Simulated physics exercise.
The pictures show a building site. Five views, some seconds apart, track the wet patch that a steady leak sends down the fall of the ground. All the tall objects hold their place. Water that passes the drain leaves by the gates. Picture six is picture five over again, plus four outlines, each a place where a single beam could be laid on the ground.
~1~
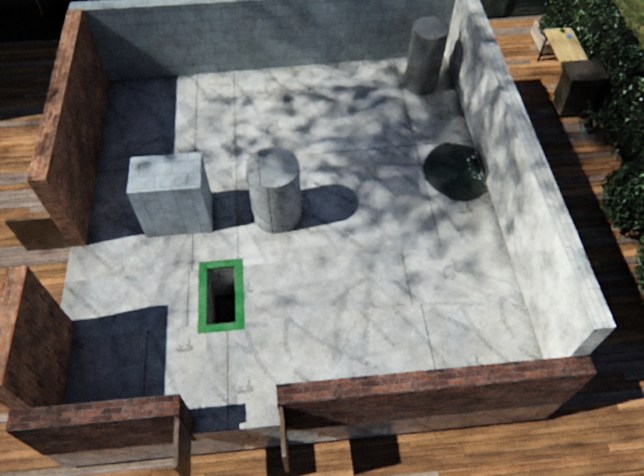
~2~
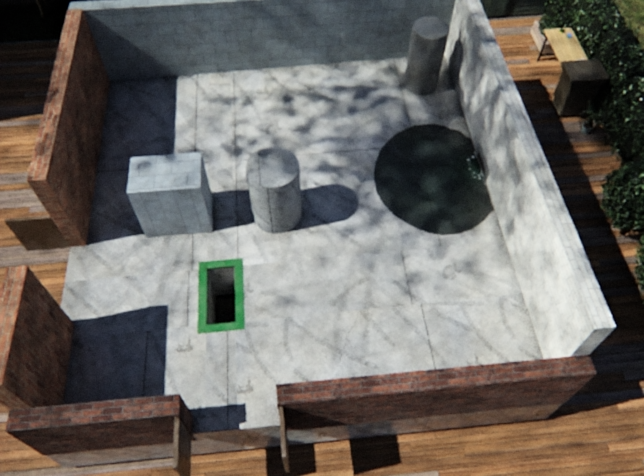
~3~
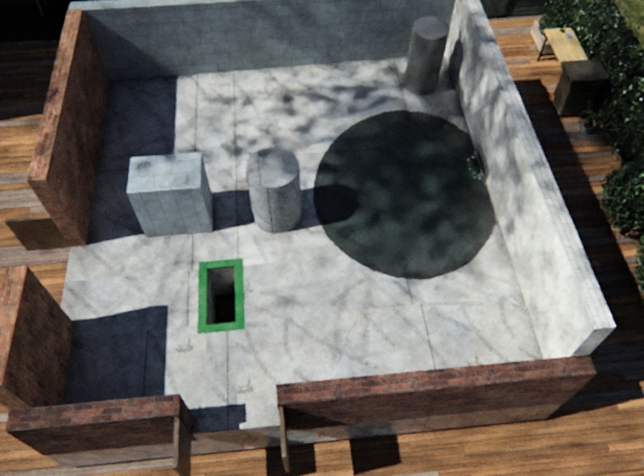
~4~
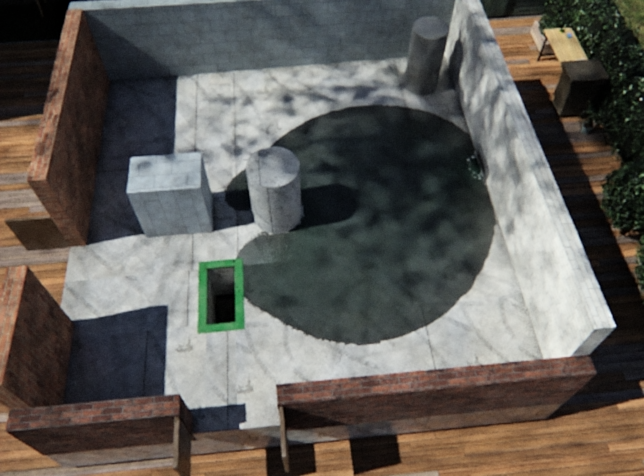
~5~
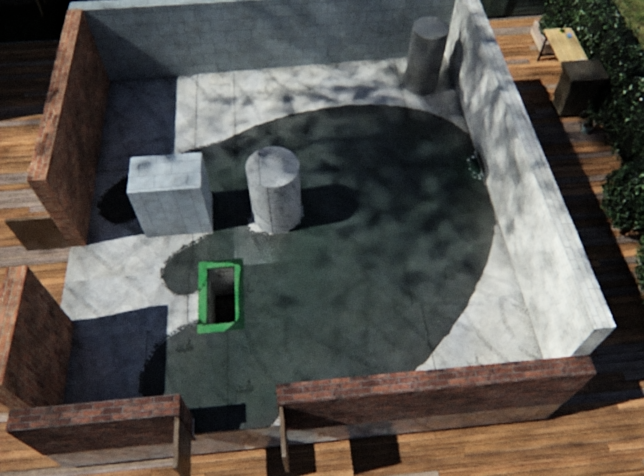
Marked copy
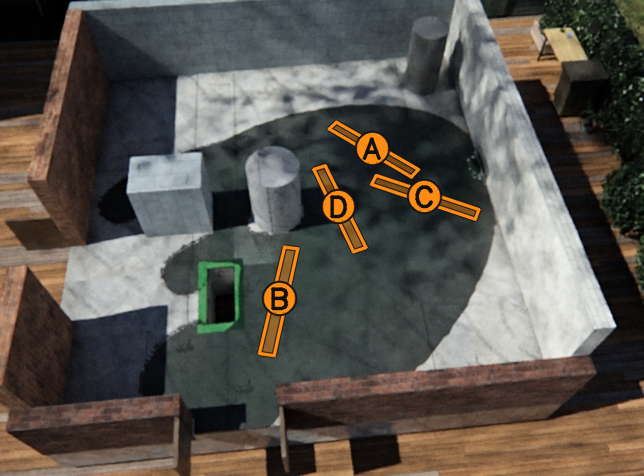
Dark water spreads from the right wall across the walled floor and surrounds the green drain.
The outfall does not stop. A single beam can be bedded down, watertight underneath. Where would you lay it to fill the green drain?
A beats the others.
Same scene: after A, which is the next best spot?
It is C.
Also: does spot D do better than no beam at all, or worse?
It is worse.
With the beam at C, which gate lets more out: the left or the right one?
The left gate.
On the marked copy, A from (332, 125) to (414, 173); B from (266, 354) to (291, 247); C from (373, 179) to (477, 214); D from (319, 167) to (359, 249).
If A is chosen, about 22 % of the stream runs into the green drain, about 75 % out by the gates.
If B is chosen, about 12 % of the stream runs into the green drain, about 86 % out by the gates.
If C is chosen, about 17 % of the stream runs into the green drain, about 81 % out by the gates.
If D is chosen, about 9 % of the stream runs into the green drain, about 90 % out by the gates.
